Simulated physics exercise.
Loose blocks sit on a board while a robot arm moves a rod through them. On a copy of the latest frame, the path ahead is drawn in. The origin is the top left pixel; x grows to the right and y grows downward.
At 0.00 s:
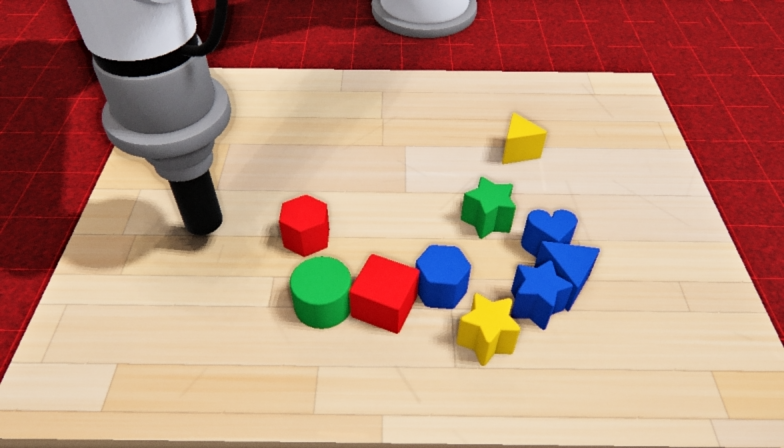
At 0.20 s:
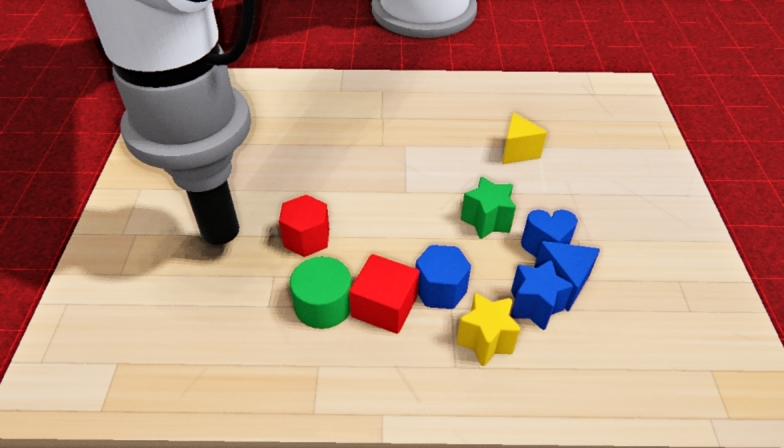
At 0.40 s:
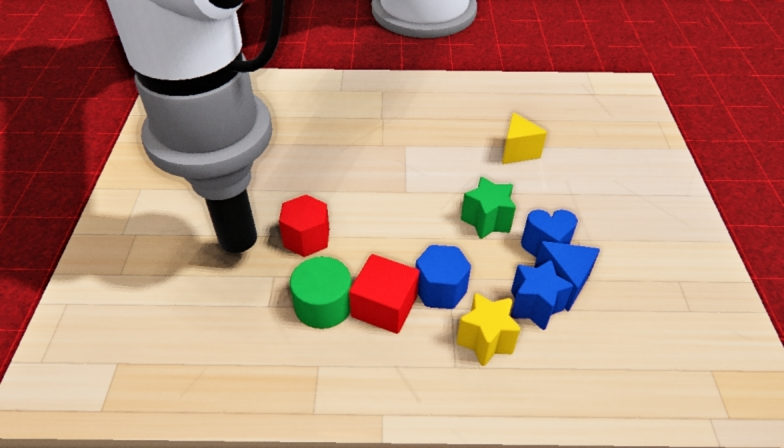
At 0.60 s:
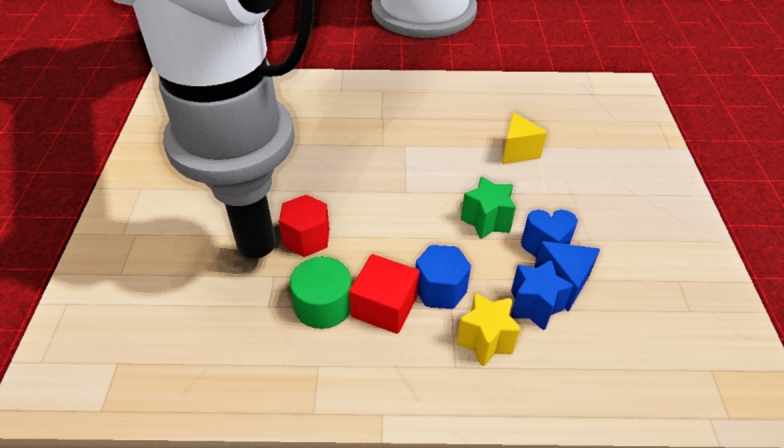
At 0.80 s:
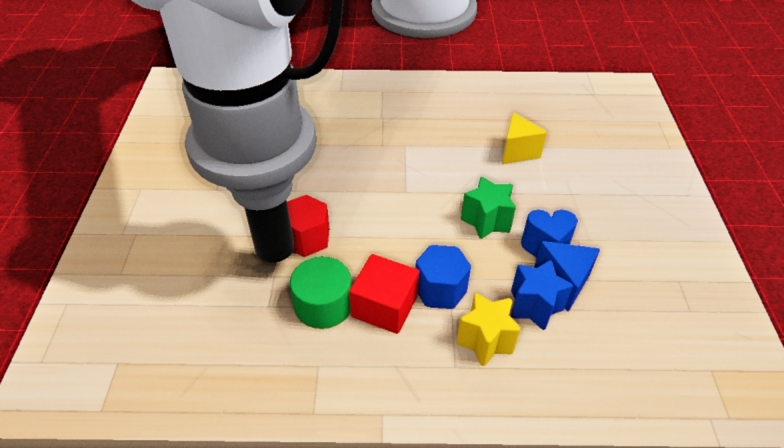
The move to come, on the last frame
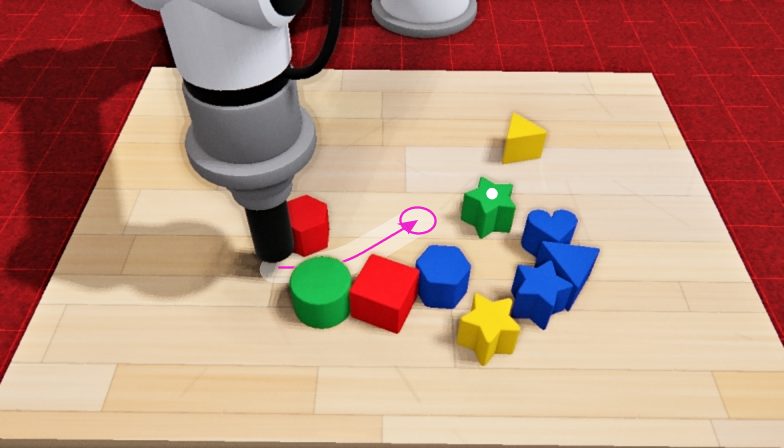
A pale wooden board lies on a red, grid-lined surface, seen from above at an angle by a still camera. Red, green and blue blocks sit across the middle, with yellow, green and blue shapes to the right, including stars and a heart. From the left, a grey-and-white robot arm slides its black rod rightward and slightly nearer, beside the red and green blocks, while every block stays still.
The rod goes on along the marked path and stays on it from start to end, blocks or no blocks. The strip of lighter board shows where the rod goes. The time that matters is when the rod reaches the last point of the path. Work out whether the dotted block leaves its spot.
The answer is that it remains undisturbed.
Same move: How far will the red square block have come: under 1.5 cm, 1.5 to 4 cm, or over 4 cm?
Shift of under 1.5 cm.
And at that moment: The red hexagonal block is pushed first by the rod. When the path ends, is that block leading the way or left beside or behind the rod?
The rod should slip past it.
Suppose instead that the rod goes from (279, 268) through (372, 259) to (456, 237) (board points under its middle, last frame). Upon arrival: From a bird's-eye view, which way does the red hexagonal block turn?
If we look at it from overhead, the red hexagonal block pivots counter-clockwise.
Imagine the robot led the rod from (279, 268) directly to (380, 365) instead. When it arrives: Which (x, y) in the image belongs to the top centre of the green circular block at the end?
The green circular block ends near (415, 381).
The line goes from (279, 268) through (333, 265) and (378, 244) to (418, 220); the dot is on the green star-shaped block.
On the path given first. One third of the way, rod at (331, 245); red hexagonal block at (316, 209), turned 40° anticlockwise.
Two thirds of the way, rod at (378, 224); red hexagonal block at (318, 208), turned 45° anticlockwise.
At the end, rod at (419, 201); red hexagonal block at (318, 208), turned 45° anticlockwise; red square block unmoved; green star-shaped block unmoved.
